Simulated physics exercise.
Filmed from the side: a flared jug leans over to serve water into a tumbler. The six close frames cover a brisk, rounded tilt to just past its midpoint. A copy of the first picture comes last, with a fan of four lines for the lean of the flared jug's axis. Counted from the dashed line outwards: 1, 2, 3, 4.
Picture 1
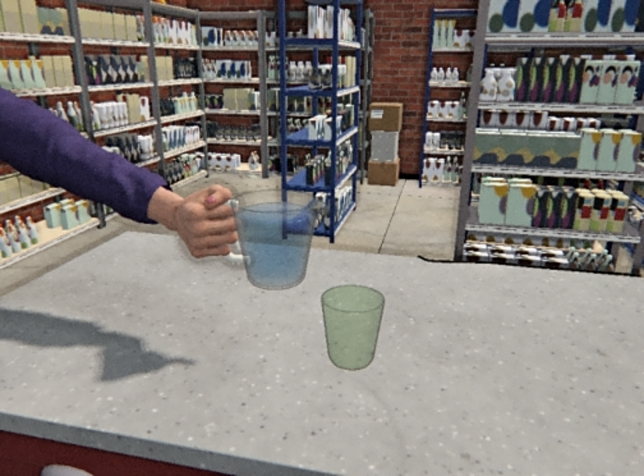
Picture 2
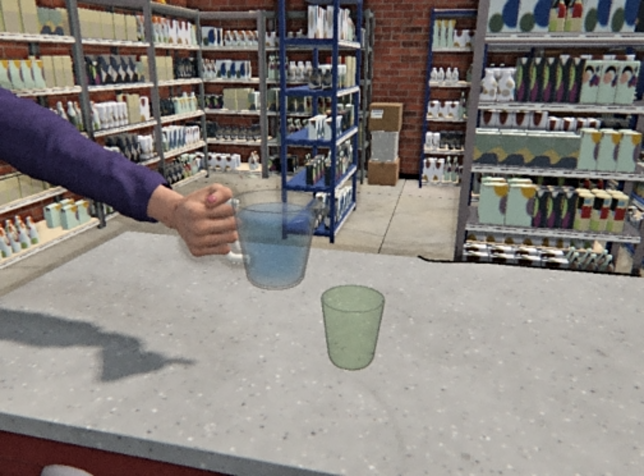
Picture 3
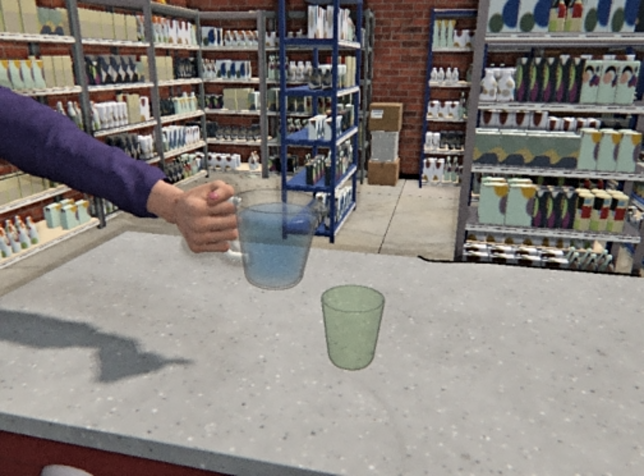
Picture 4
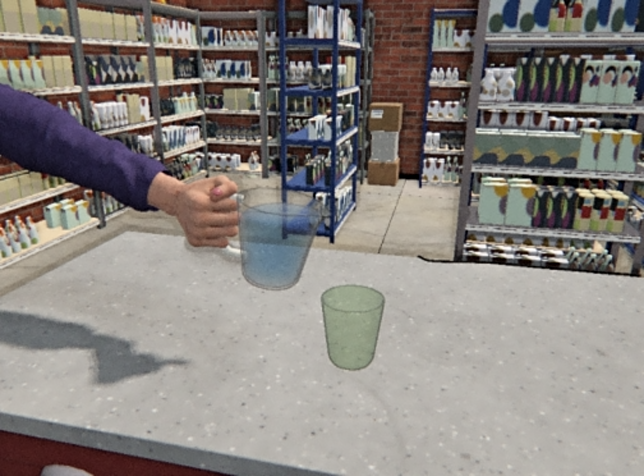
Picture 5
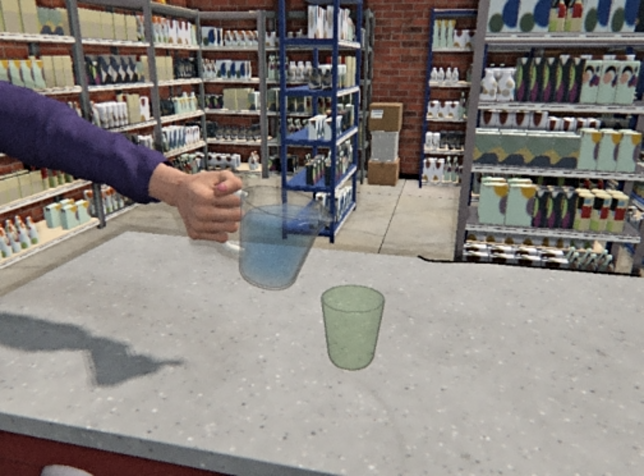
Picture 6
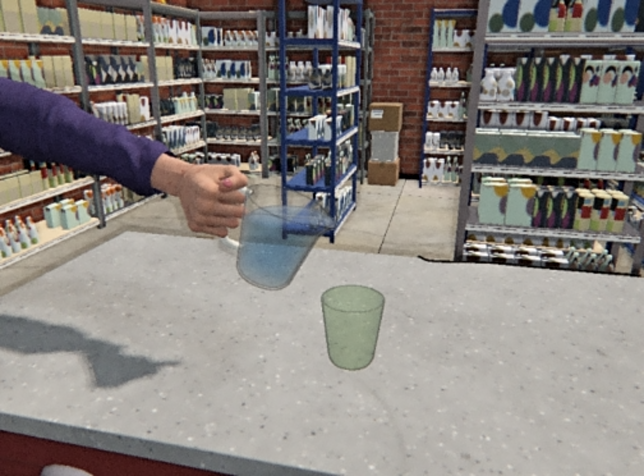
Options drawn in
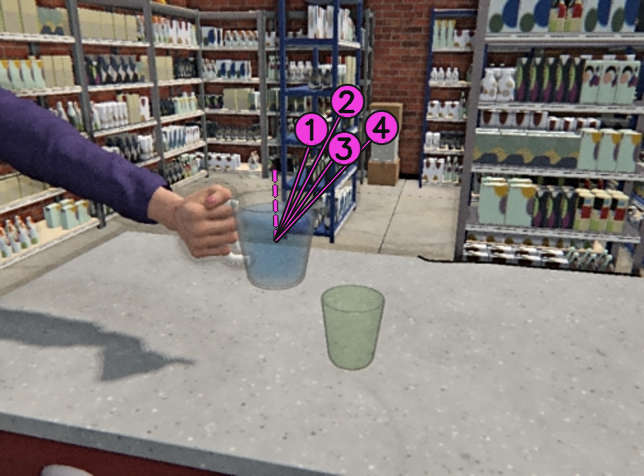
A hand in a purple sleeve holds a clear, flared jug of blue-tinted water upright above a pale speckled counter, left of a green tumbler, with stocked shelves behind. The hand then gradually tilts the jug rightward, and the water shifts until it reaches the lip.
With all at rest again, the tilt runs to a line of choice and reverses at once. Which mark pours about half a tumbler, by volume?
4.
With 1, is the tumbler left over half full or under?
Under.
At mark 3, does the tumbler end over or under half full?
Under.
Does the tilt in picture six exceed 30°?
No.
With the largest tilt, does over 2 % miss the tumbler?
No, it does not.
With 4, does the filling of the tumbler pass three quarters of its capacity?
No.
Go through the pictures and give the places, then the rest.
The first frame shows upright, lip at (324, 206); rim of the tumbler round (353, 298); nothing has left yet.
The second frame shows upright, lip at (325, 207); nothing has left yet.
The third frame shows tipped about 4°, lip at (327, 210); nothing has left yet.
The fourth frame shows tipped about 9°, lip at (329, 214); nothing has left yet.
The fifth frame shows tipped about 14°, lip at (332, 220); nothing has left yet.
The sixth frame shows tipped about 20°, lip at (334, 226); water is over the lip, down to (334, 226).
On the marked copy, 1 at (308, 147); 2 at (339, 116); 3 at (332, 160); 4 at (370, 139).
Choosing 1, the tumbler ends with about 6 % of what it can hold.
Choosing 2, the tumbler ends with about 18 % of what it can hold.
Choosing 3, the tumbler ends with about 32 % of what it can hold.
Choosing 4, the tumbler ends with about 49 % of what it can hold.
